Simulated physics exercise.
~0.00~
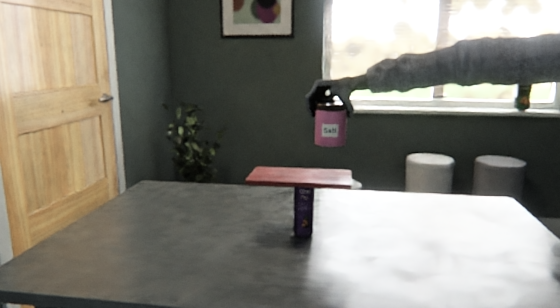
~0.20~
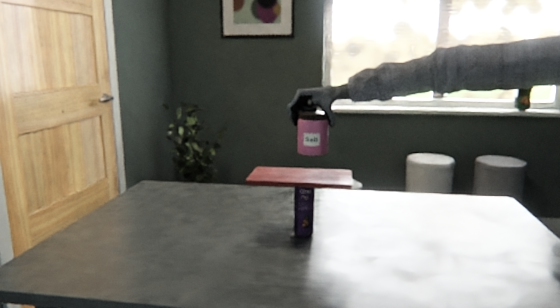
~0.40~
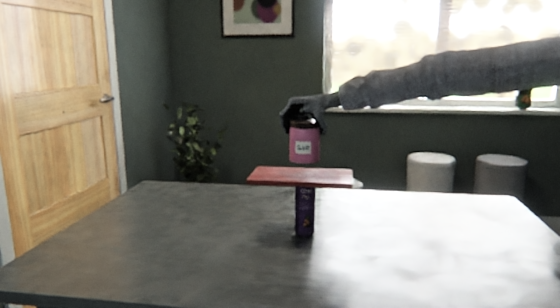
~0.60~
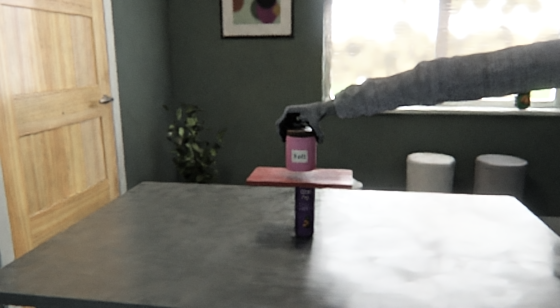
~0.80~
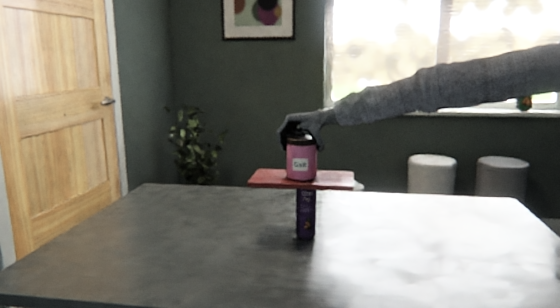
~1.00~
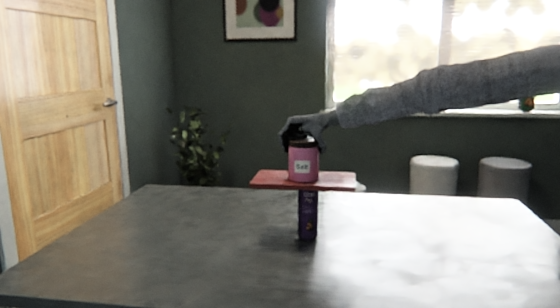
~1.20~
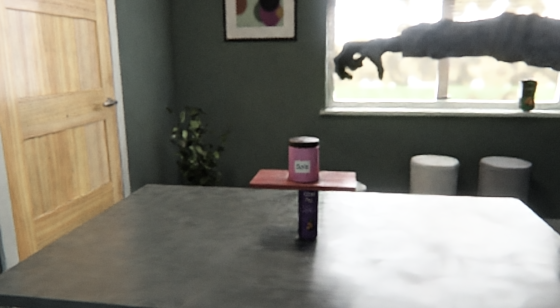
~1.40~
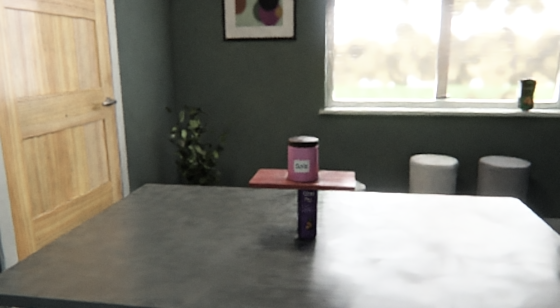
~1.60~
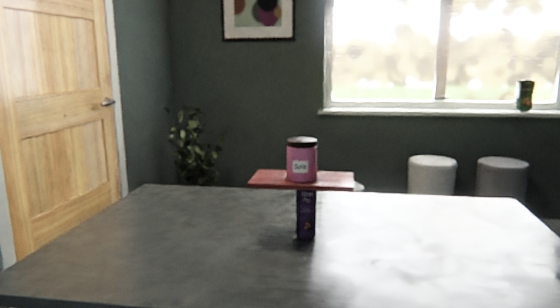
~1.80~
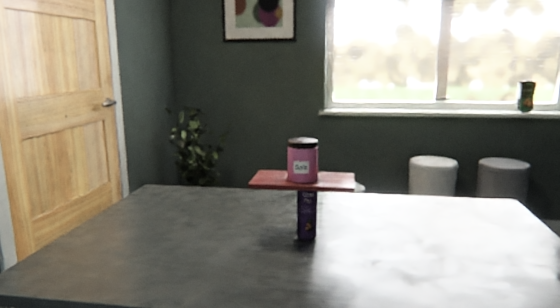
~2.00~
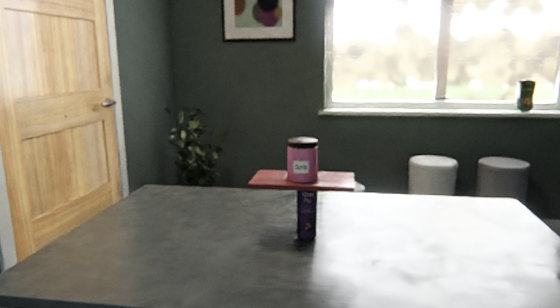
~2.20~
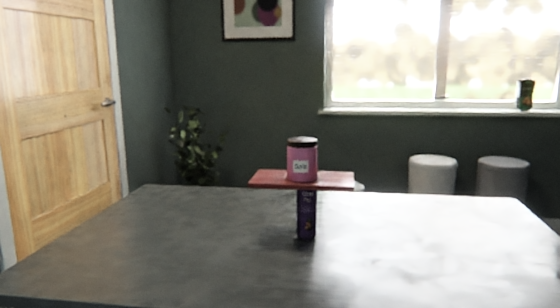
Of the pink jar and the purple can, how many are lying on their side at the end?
None of them are. The pink jar still stands upright on the red board, and the purple can still stands upright beneath it.
A pink jar with a dark lid and a pale label hangs from a hand reaching in from the right, above a grey table in a dark green room, seen from across the tabletop by a gently swaying camera. Below it, a red board lies across an upright purple can, with a wooden door to the left and a bright window to the right. The hand moves the jar slightly left and lowers it onto the board. It then lets go and draws back out of view to the right. The jar, board and can stay balanced, with the jar still upright on top.
